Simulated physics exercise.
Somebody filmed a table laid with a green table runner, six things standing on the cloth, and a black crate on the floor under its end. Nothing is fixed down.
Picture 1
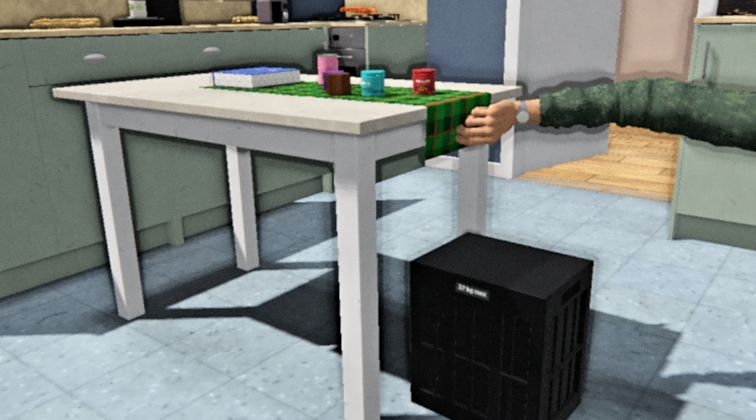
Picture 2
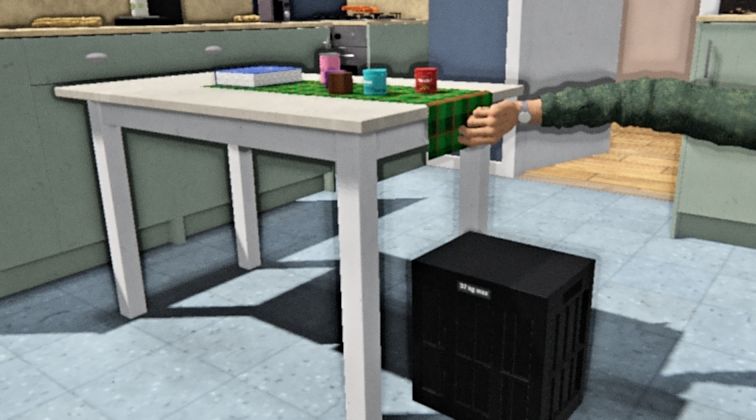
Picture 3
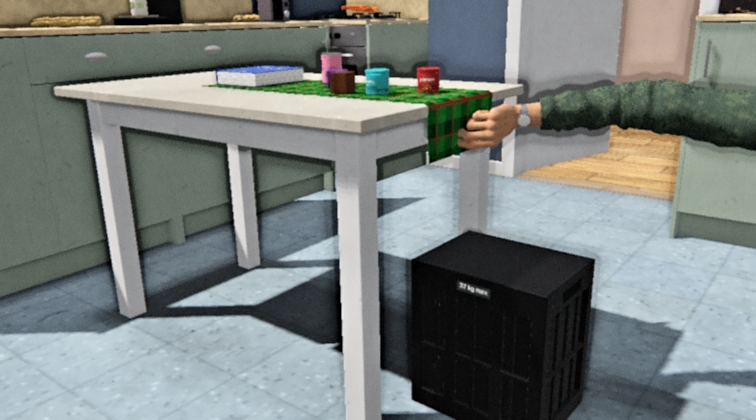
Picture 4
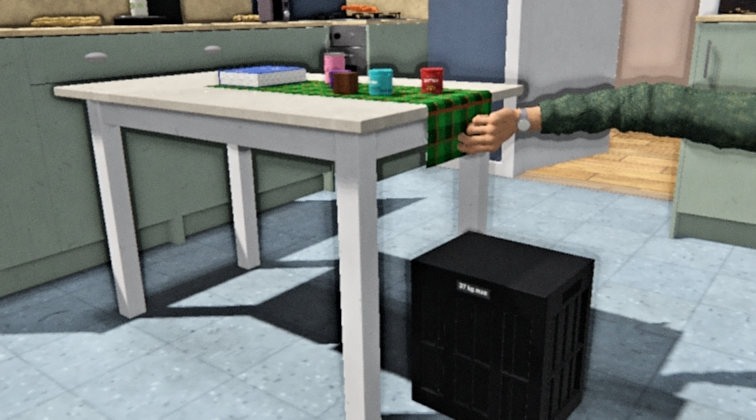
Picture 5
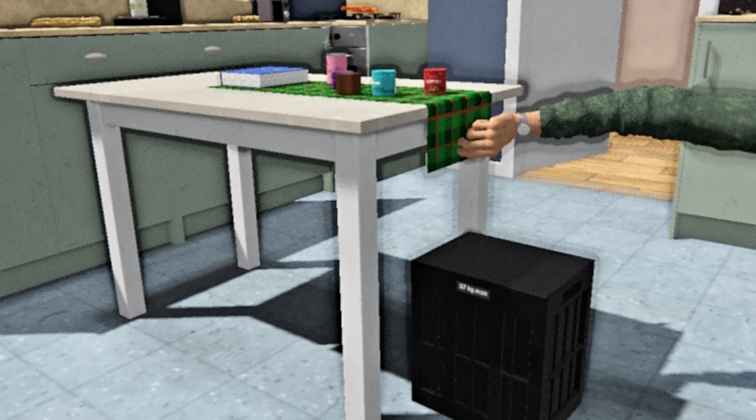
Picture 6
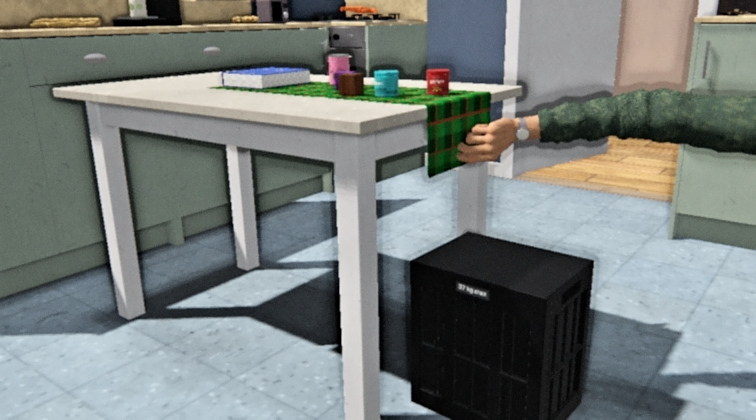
A green checked table runner slid slowly toward the right end of a white table as a hand drew its hanging edge down above a black crate, carrying the colourful pots along with it.
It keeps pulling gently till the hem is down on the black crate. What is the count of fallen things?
It carries off two.
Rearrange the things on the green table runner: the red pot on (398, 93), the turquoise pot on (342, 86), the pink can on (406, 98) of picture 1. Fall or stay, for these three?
The red pot falls; the turquoise pot stays on; the pink can falls.
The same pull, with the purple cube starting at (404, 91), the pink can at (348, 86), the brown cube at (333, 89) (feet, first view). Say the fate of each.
The purple cube goes over, the pink can remains up, the brown cube keeps its place on top.
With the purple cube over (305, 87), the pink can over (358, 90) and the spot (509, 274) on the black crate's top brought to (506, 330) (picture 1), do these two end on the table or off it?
The purple cube stays on; the pink can drops off.
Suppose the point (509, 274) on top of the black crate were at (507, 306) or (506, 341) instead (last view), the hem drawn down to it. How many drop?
In that case 3 and 4.
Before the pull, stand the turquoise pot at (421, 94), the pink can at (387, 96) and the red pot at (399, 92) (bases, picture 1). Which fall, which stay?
The turquoise pot drops off, the pink can tumbles off, the red pot tumbles off.
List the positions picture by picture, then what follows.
In the first frame, hem (425, 160); red pot (424, 70); turquoise pot (373, 71); brown cube (338, 73); purple cube (334, 72); pink can (328, 55); top of the crate (509, 274).
In the second frame, hem (428, 160); red pot (426, 69).
In the third frame, hem (429, 164); turquoise pot (377, 70).
In the fourth frame, hem (426, 169); brown cube (345, 72); top of the crate (510, 273).
In the fifth frame, hem (427, 173); purple cube (343, 71).
In the sixth frame, hem (429, 178); red pot (439, 70); turquoise pot (386, 72); brown cube (351, 74); purple cube (345, 72); pink can (339, 55).
Soon after, hem near (461, 220); red pot gone.
After that, hem on the crate; red pot and turquoise pot gone.
In the end, hem on the crate; red pot and turquoise pot gone. The answer is two.
